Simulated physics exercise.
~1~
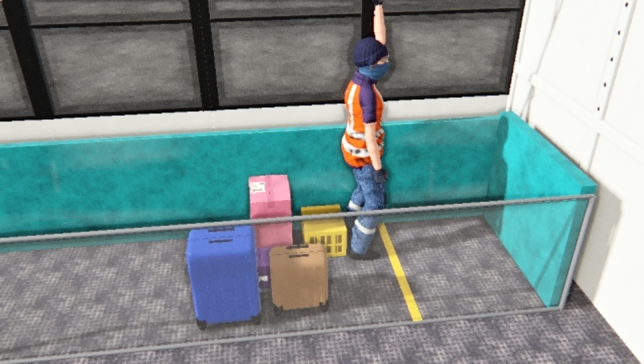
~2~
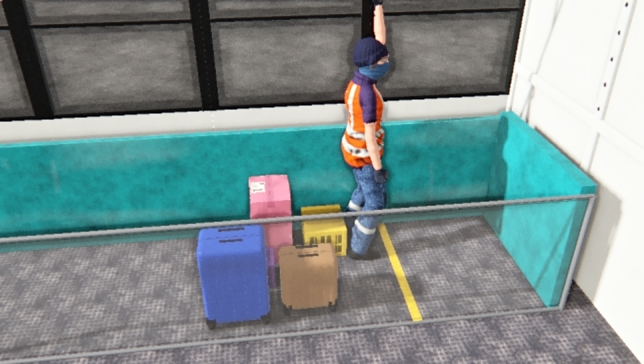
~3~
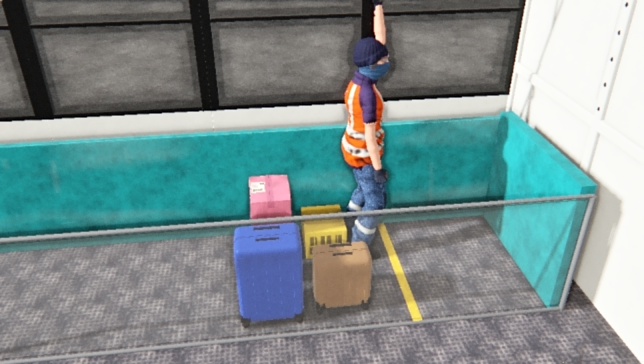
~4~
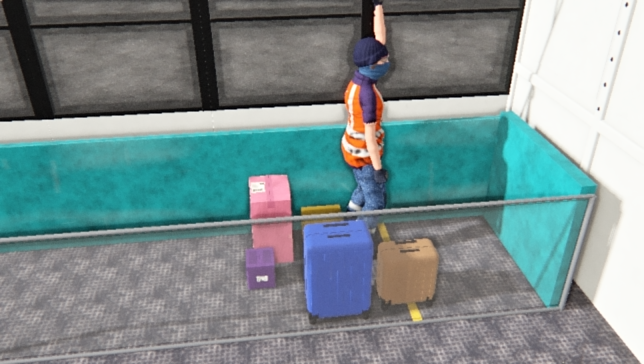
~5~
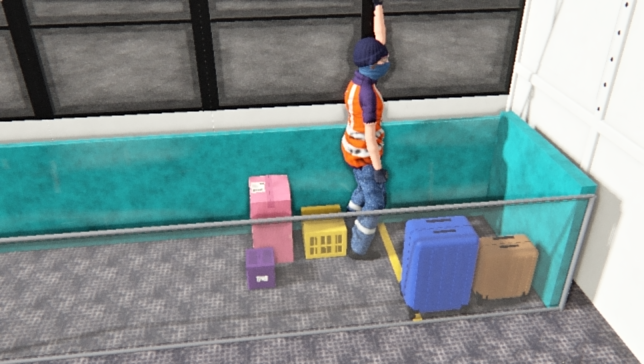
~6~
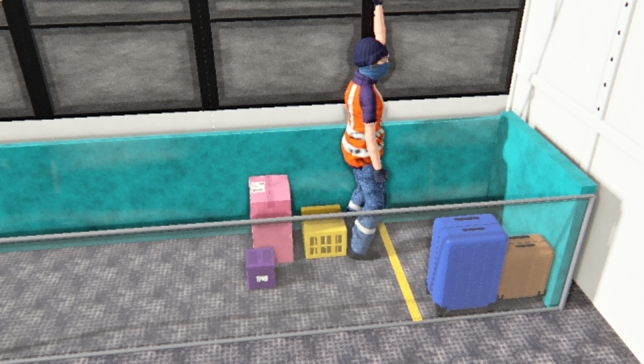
Masked worker in an orange vest standing still as blue and brown suitcases slide right, crossing a yellow line and finishing beyond it.
